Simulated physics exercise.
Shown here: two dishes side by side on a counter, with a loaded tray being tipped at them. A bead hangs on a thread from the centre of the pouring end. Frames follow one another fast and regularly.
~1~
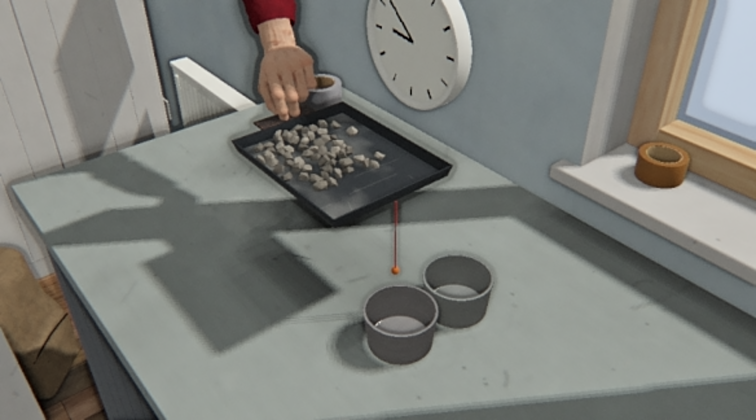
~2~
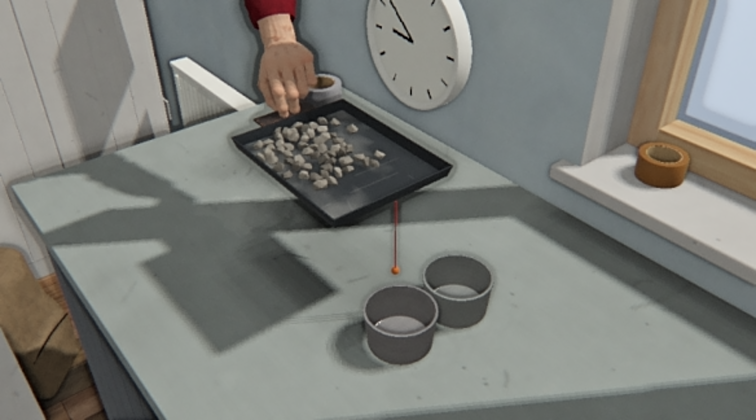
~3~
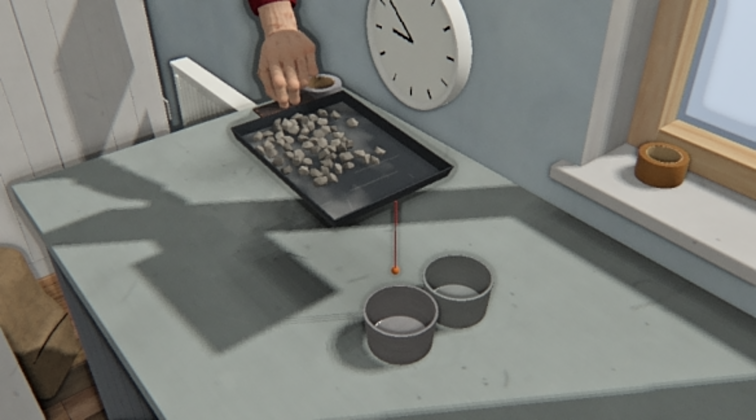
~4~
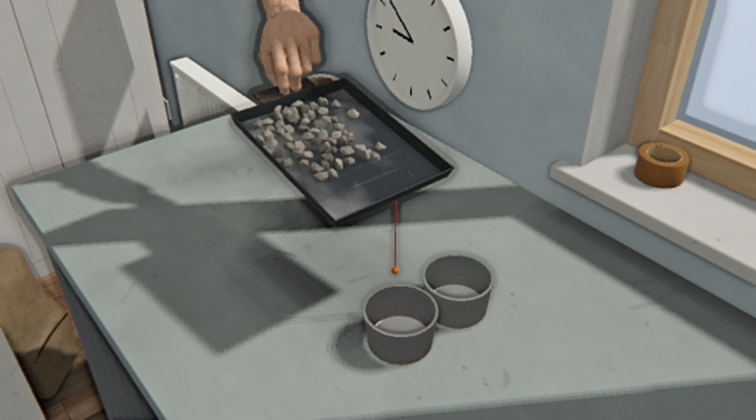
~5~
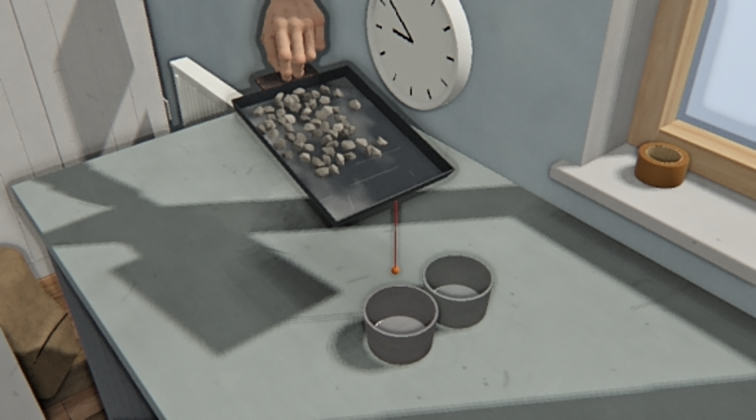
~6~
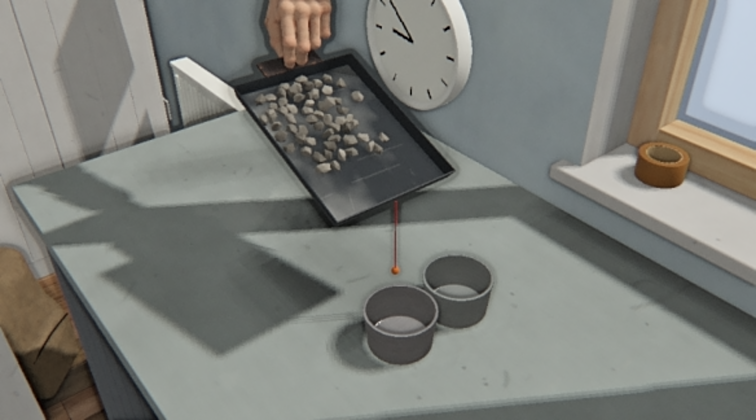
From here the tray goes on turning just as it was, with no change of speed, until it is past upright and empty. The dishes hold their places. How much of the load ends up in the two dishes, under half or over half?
Over half.
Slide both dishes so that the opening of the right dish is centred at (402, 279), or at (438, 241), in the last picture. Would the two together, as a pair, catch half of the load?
Well, the minor share the first time and the minor share the second time.
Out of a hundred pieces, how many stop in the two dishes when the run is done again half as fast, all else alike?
About 90 in a hundred.
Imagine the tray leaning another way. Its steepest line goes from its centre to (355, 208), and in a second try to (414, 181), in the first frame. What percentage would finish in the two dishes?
30 % and 60 %.
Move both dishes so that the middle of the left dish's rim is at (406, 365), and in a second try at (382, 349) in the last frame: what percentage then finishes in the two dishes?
Roughly 10% first, roughly 40% second.
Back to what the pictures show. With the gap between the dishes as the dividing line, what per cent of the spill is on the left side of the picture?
Share on the left: Near 20 %.
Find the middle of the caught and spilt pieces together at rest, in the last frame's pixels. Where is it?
Around (415, 329).
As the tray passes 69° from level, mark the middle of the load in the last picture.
The load is centred about (400, 198).
Soon, tray tipped steeply; most on the tray; about a quarter in the air.
A while on, tray tipped past a quarter turn; a small part on the tray; about a third in the left dish; about a quarter in the right dish; about a quarter outside both; about a quarter in the air.
Towards the end, tray tipped past a quarter turn; about half in the left dish; about a third in the right dish; about a quarter outside both.
Finally, tray tipped past a quarter turn; about half in the left dish; about a third in the right dish; about a quarter outside both.
